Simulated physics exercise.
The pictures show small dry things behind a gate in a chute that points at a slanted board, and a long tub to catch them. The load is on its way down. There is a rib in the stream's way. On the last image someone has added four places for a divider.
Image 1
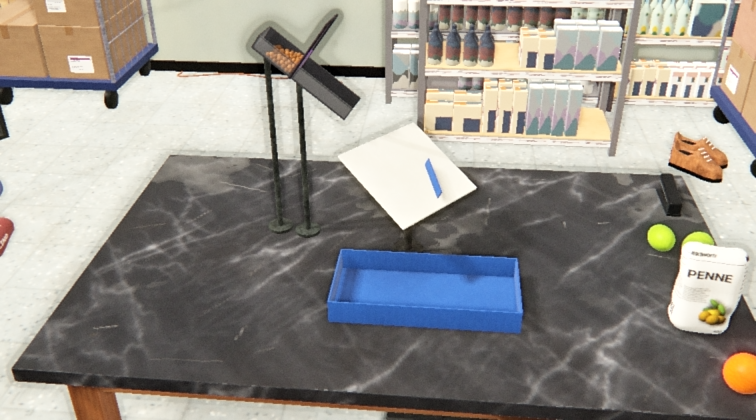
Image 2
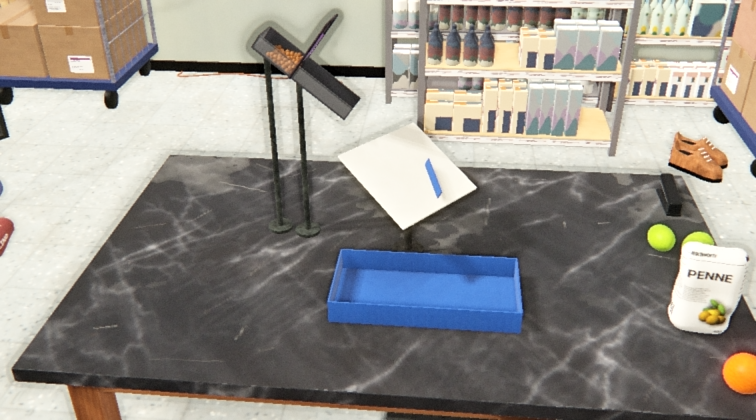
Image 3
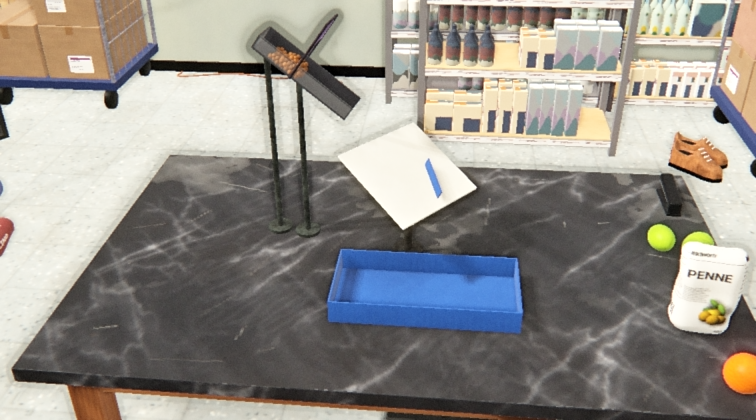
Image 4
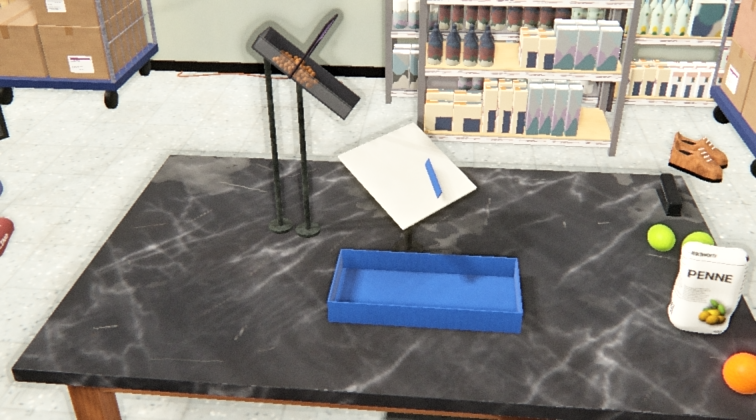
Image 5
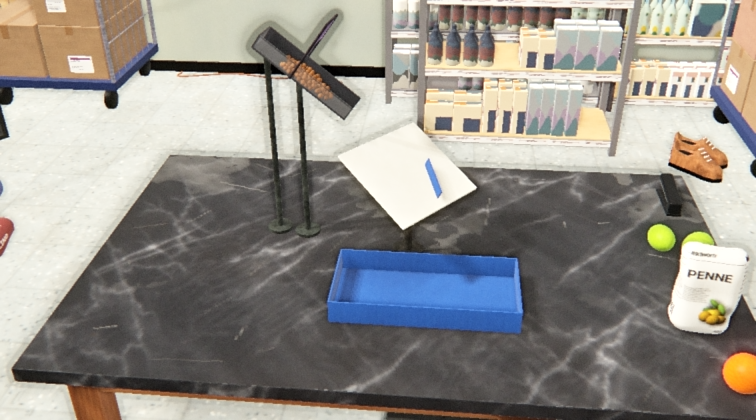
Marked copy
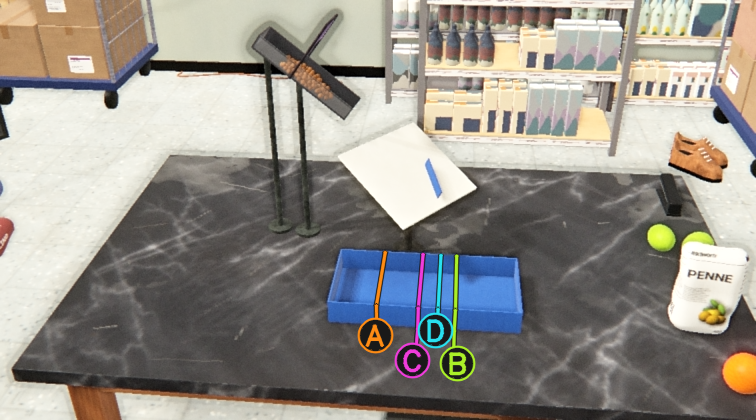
Small brown balls slide down a dark raised chute above a tilted white board and empty blue tub.
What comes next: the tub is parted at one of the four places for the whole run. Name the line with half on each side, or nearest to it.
Use line B.
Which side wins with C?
More lands on the right.
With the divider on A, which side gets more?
Right.
On the marked copy, line A crosses the front rim at (376, 304); line B crosses the front rim at (455, 309); line C crosses the front rim at (418, 307); line D crosses the front rim at (438, 308).
For line A, of what is caught, none on the left of the divider, all on the right.
For line B, of what is caught, about half on the left of the divider, about half on the right.
For line C, of what is caught, none on the left of the divider, all on the right.
For line D, of what is caught, a stray few on the left of the divider, nearly all on the right.
